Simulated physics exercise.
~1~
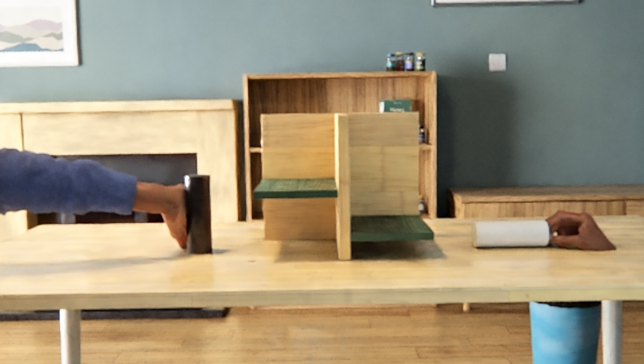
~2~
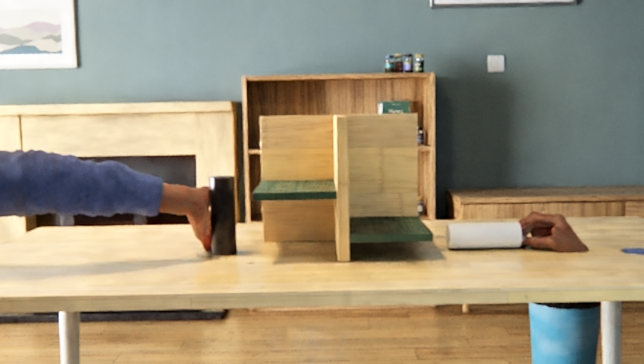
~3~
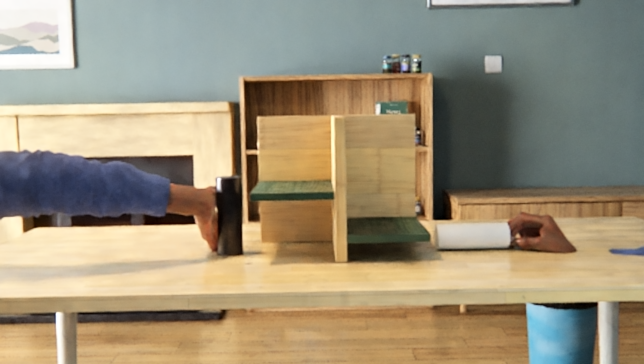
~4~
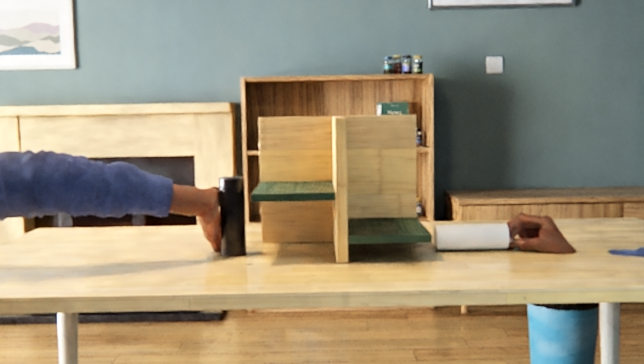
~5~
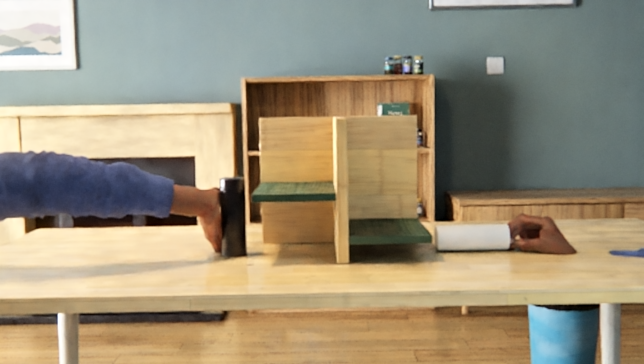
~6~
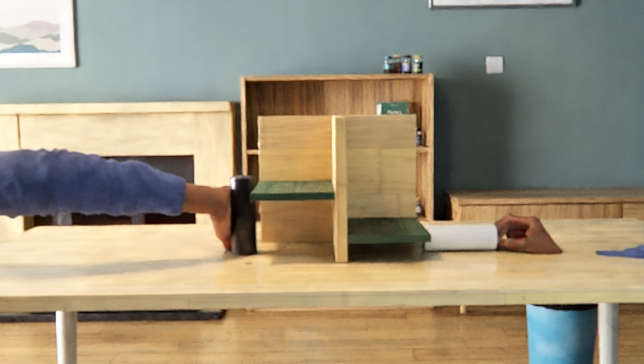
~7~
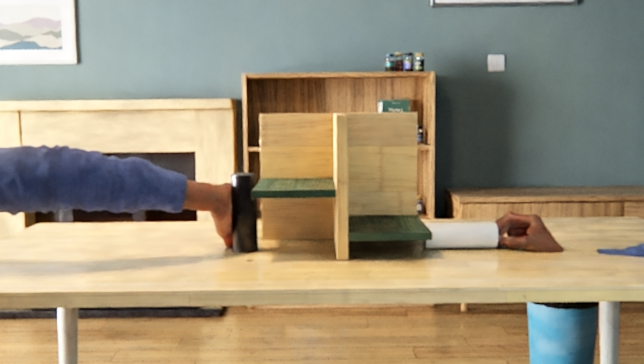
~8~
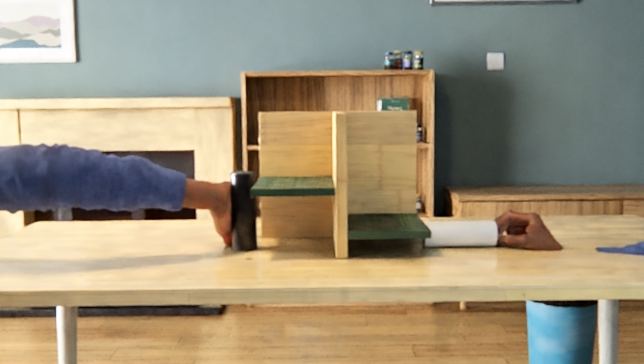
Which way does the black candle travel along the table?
The black candle moves to the right, toward the wooden stand.
A hand in a blue sleeve reaches in from the left across a pale wooden table, holding an upright black candle, while another hand at the right grips a white candle lying on its side. Between them stands a wooden stand with two green shelves, the left one higher, seen from the front in a room with blue-grey walls. The black candle slides right as the white candle slides left, and both pause near the stand. After another small push inward, each stops at the edge of its shelf, with neither going under, and the hands stay on them.
